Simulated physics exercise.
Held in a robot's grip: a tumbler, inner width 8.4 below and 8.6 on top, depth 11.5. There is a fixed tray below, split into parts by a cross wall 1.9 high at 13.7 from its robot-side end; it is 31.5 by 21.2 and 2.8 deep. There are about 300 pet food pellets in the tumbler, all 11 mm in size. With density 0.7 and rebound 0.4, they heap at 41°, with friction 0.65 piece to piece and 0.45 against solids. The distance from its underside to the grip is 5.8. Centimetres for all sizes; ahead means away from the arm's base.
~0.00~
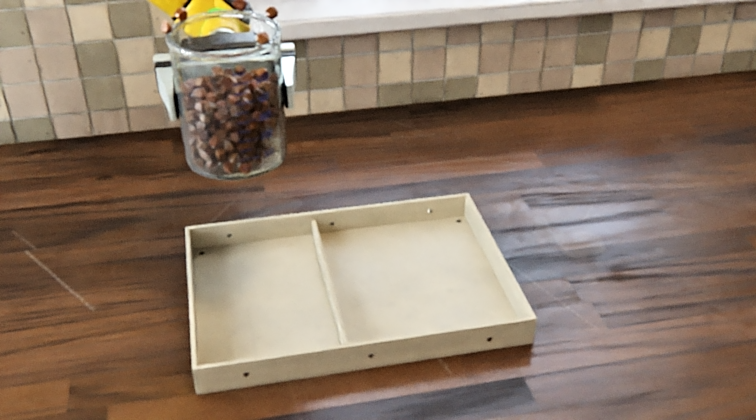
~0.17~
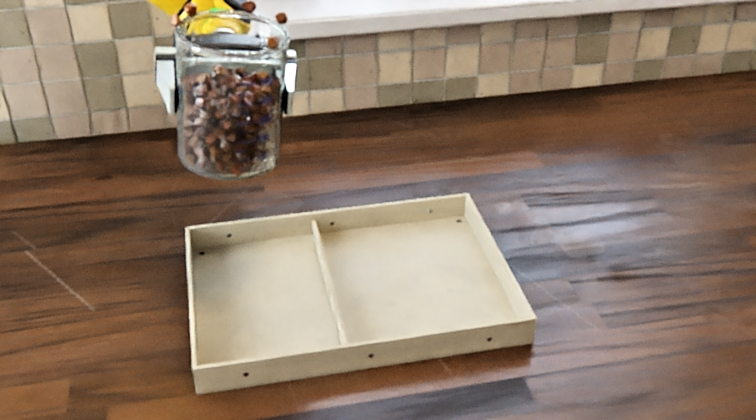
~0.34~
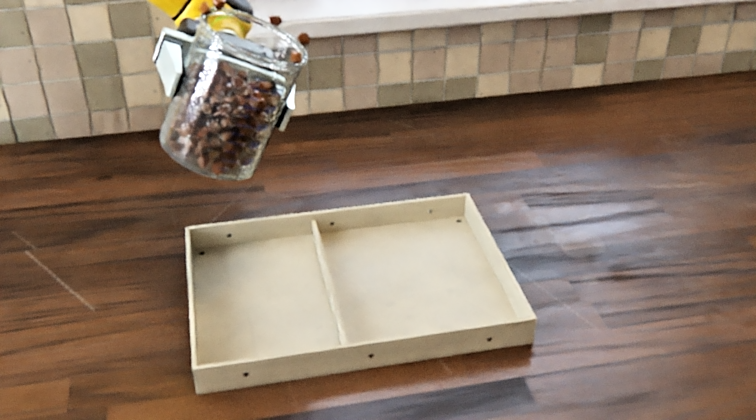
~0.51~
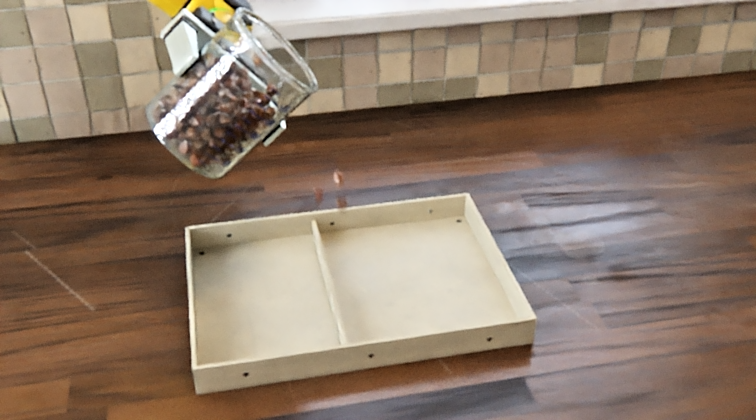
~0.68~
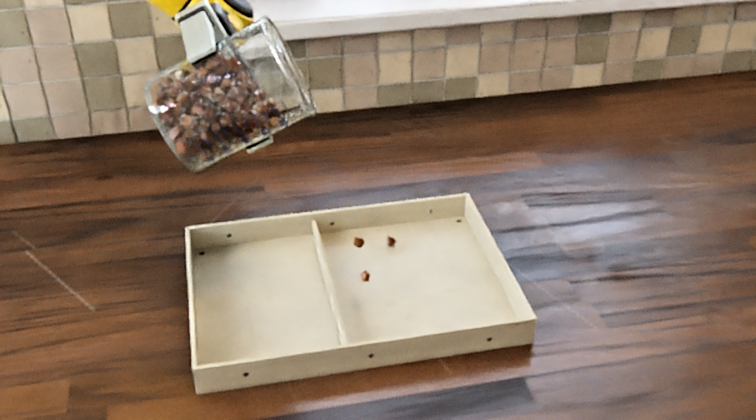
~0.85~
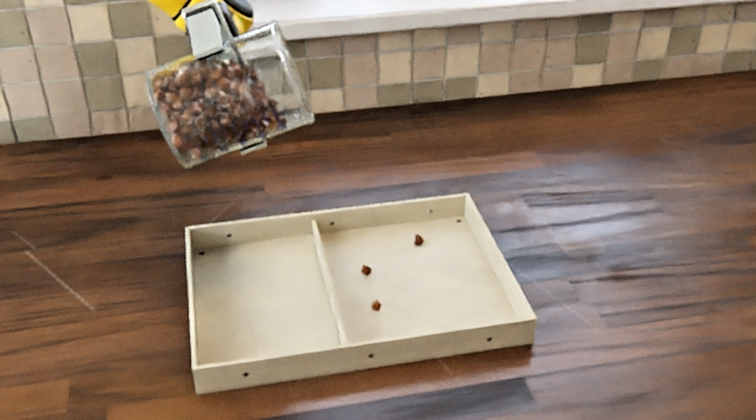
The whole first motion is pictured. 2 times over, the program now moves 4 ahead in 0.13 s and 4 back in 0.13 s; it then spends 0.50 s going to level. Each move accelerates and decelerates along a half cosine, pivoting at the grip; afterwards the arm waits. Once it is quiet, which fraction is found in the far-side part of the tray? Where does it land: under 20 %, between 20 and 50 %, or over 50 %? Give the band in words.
It falls in the band under 20 %.
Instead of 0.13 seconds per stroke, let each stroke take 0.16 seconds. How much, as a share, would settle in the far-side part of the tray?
Then about 5 per cent.
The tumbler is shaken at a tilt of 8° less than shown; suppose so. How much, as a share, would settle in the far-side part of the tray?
Near 5 %.
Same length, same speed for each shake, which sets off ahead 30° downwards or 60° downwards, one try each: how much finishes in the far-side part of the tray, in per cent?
You'd get about 5 per cent with the first setting and about 0 per cent with the second.
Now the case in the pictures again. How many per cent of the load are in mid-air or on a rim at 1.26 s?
Roughly 1 per cent.
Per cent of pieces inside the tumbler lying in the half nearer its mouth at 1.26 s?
Something like 45 percent sits in that half.
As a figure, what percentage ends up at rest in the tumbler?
Around 85 per cent.
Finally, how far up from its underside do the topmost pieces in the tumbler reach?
Top of the fill: Near 10.0 cm.
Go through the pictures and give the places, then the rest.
The first picture shows tumbler middle at (231, 97), level; upper third of the load around (232, 89), from x 165 to 275, top at y 5; 302 in the tumbler.
The second picture shows tumbler middle at (231, 97), tilted 7° forward; upper third of the load around (228, 89), from x 175 to 280, top at y 5.
The third picture shows tumbler middle at (231, 97), tilted 25° forward; upper third of the load around (221, 89), from x 175 to 305, top at y 5; 300 in the tumbler, 2 in flight or on a rim.
The fourth picture shows tumbler middle at (231, 97), tilted 48° forward; upper third of the load around (213, 86), from x 160 to 340, top at y 60; 299 in the tumbler, 3 in flight or on a rim.
The fifth picture shows tumbler middle at (230, 97), tilted 66° forward; upper third of the load around (211, 83), from x 160 to 390, top at y 55; 299 in the tumbler, 3 in the far-side part.
The sixth picture shows tumbler middle at (230, 97), tilted 73° forward; upper third of the load around (206, 84), from x 160 to 420, top at y 60; 299 in the tumbler, 3 in the far-side part.
By 1.26 s, tilted 73° forward, highest piece 25 above the table; 282 in the tumbler, 14 in the far-side part, 2 in the robot-side part, 4 in flight or on a rim.
By 1.67 s, tilted 26° forward, highest piece 28 above the table; 259 in the tumbler, 38 in the far-side part, 5 in the robot-side part.
By 2.07 s, level, highest piece 28 above the table; 259 in the tumbler, 38 in the far-side part, 5 in the robot-side part.
By 3.12 s, level, highest piece 28 above the table; 259 in the tumbler, 38 in the far-side part, 5 in the robot-side part.
Final count, 259 in the tumbler, 38 in the far-side part, 5 in the robot-side part. That is 13 % in the far-side part of the tray.
